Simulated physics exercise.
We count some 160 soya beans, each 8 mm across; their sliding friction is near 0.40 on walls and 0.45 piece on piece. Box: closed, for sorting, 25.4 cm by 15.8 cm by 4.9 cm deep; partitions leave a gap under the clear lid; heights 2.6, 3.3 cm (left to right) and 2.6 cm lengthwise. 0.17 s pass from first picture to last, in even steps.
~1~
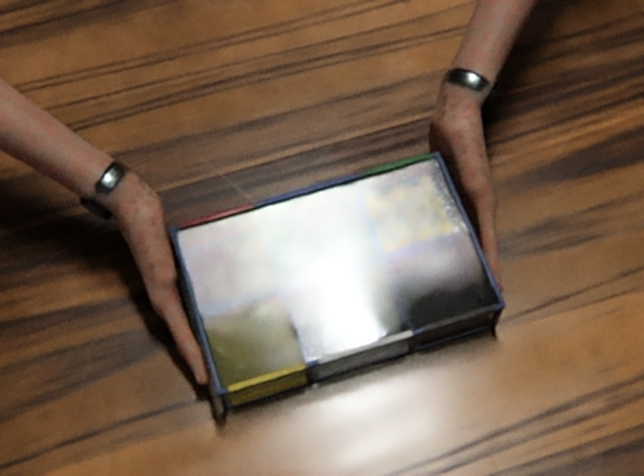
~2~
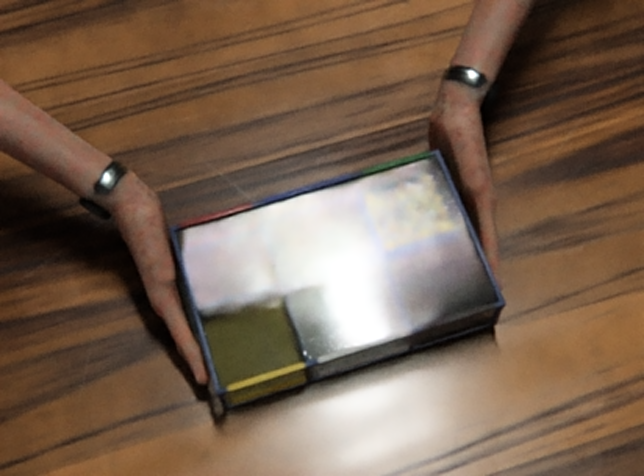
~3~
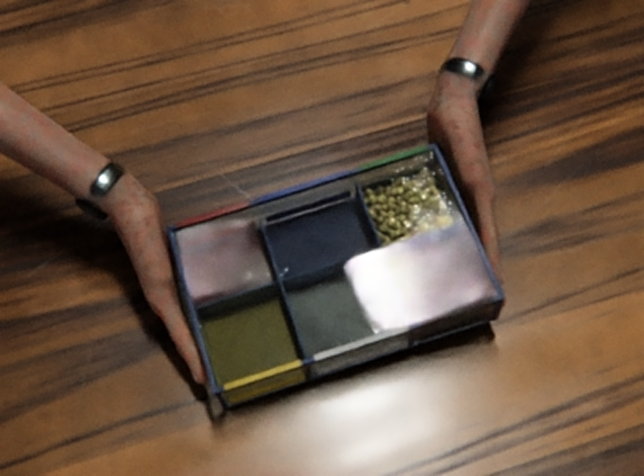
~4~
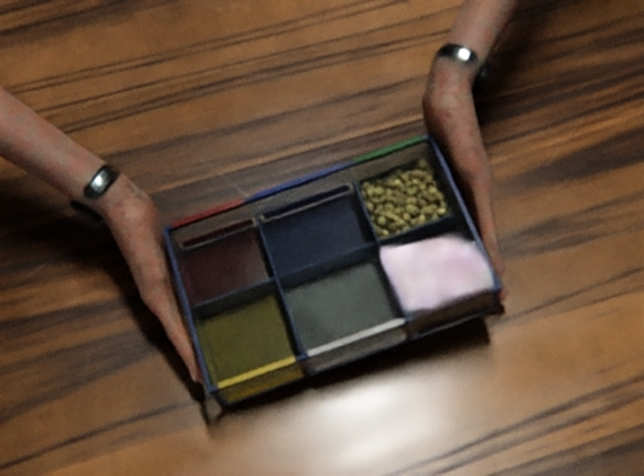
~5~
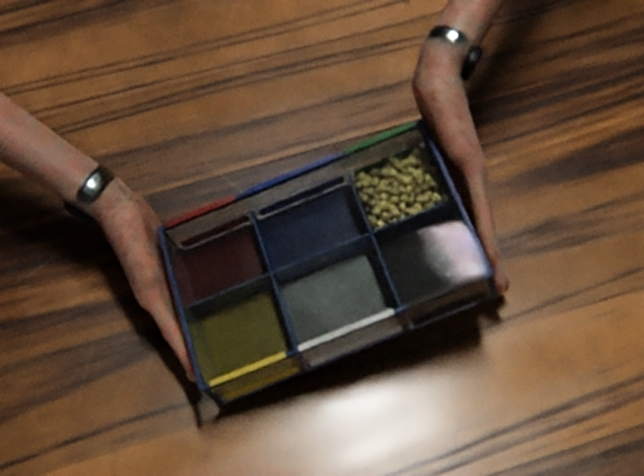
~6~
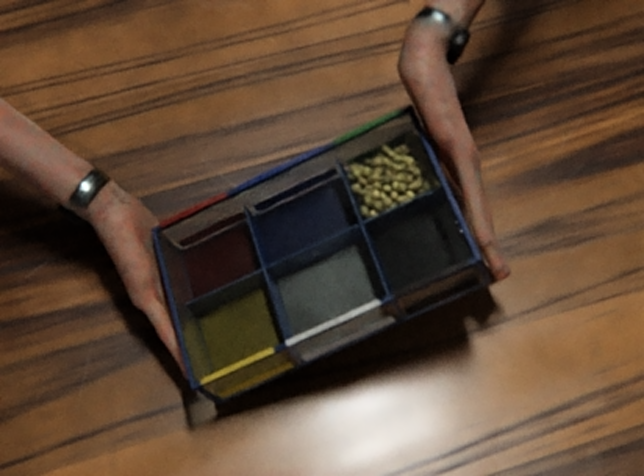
A shallow, clear-lidded box is held between two hands above a dark-streaked wooden table, seen from above at an angle. Its six compartments are dark red, blue, green at back right with small yellowish-green beans, yellow, grey and black in front. The hands slowly tilt it, raising the right side; white glare slides off the lid, revealing the compartments, while the camera stays still.
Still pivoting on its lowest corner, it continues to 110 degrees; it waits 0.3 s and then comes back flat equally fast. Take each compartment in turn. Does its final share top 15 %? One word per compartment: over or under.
Red over, blue under, green over, yellow under, white under, black under.
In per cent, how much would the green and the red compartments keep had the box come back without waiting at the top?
You'd end up with green at 75 per cent and red at 20 per cent.
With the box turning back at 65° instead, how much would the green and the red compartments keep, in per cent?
Green: 85 per cent; red: 5 per cent.
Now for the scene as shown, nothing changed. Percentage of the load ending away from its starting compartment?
Some 35 per cent.
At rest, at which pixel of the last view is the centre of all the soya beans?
I'd say roughly (378, 220).
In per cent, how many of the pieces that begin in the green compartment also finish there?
That compartment keeps close to 70 per cent of its own pieces.
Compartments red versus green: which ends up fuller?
Green comes out ahead.
Then, 0.75 s after the last picture, tilt 110 degrees; red 15 %, blue 5 %, green 75 %.
Then, 1.24 s after the last picture, tilt 61 degrees; red 25 %, blue 5 %, green 70 %.
Then, 1.82 s after the last picture, tilt 0 degrees; red 30 %, blue 5 %, green 65 %.
In the end, red 30 %, blue 5 %, green 65 %, yellow 0 %, white 0 %, black 0 %.
